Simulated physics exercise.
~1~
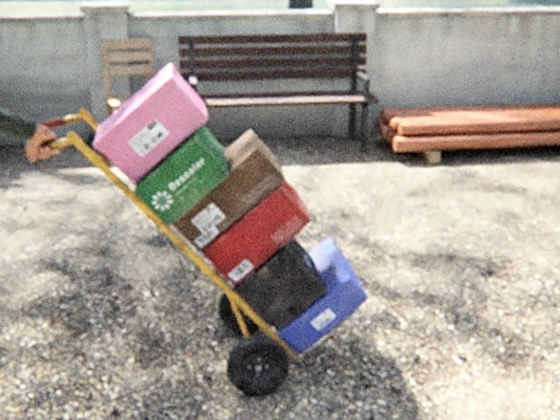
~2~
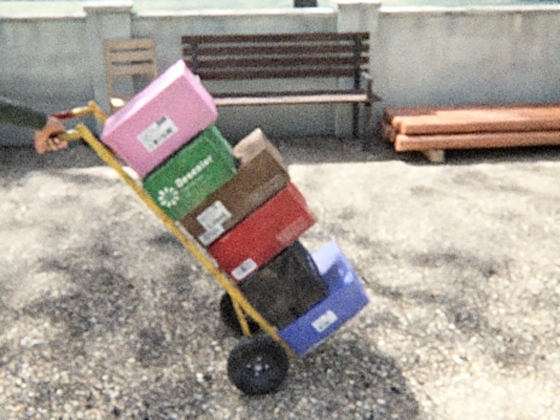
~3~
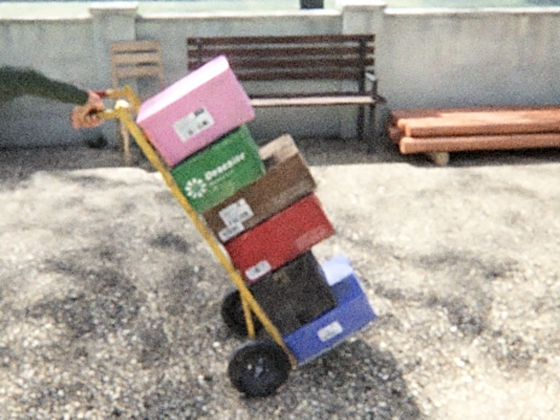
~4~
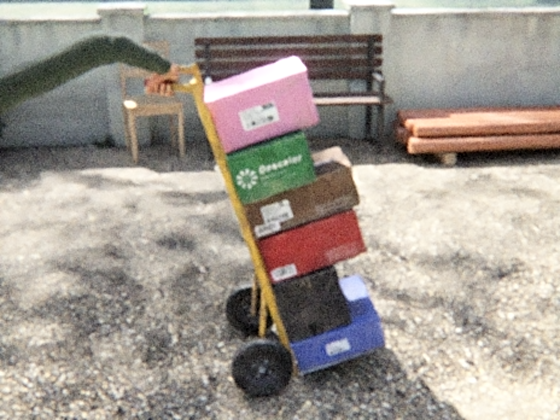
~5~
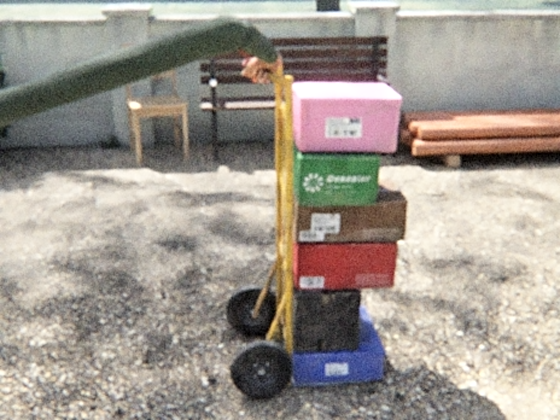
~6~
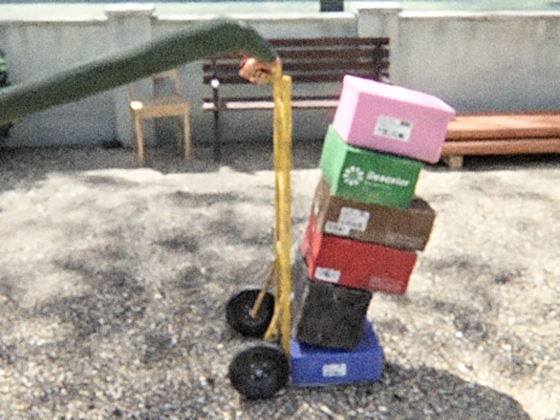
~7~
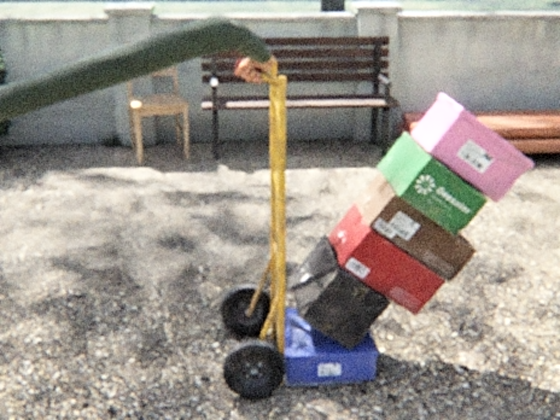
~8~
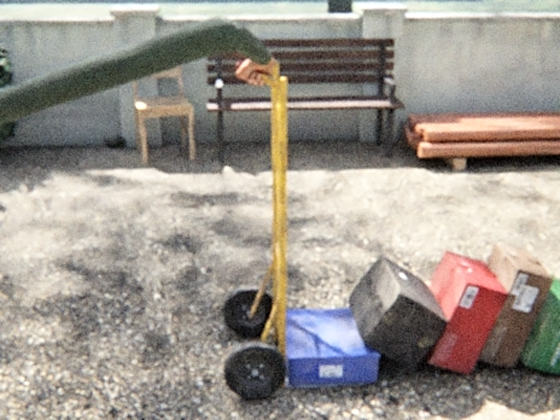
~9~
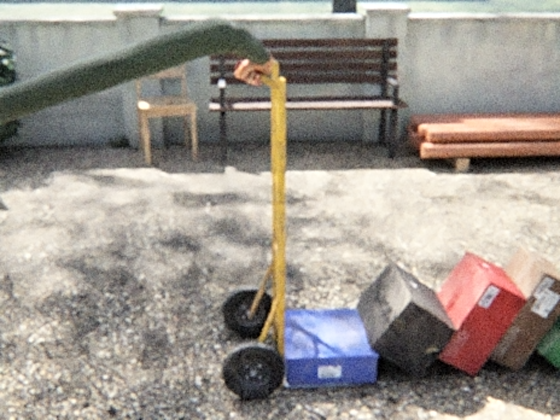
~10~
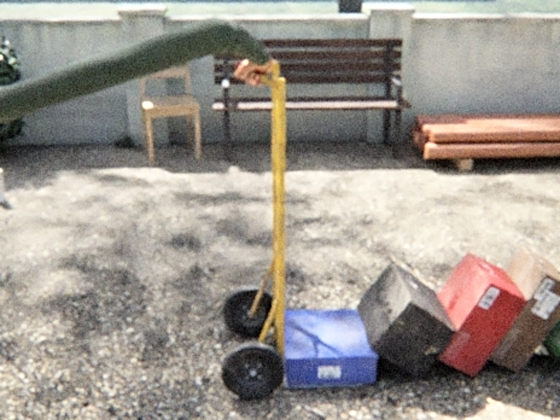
In a gravel yard with a bench by the wall, an arm in a green sleeve swung a loaded yellow hand truck upright, and the stacked boxes above the blue one toppled off to the right and landed on the ground, leaving only the blue one in place.
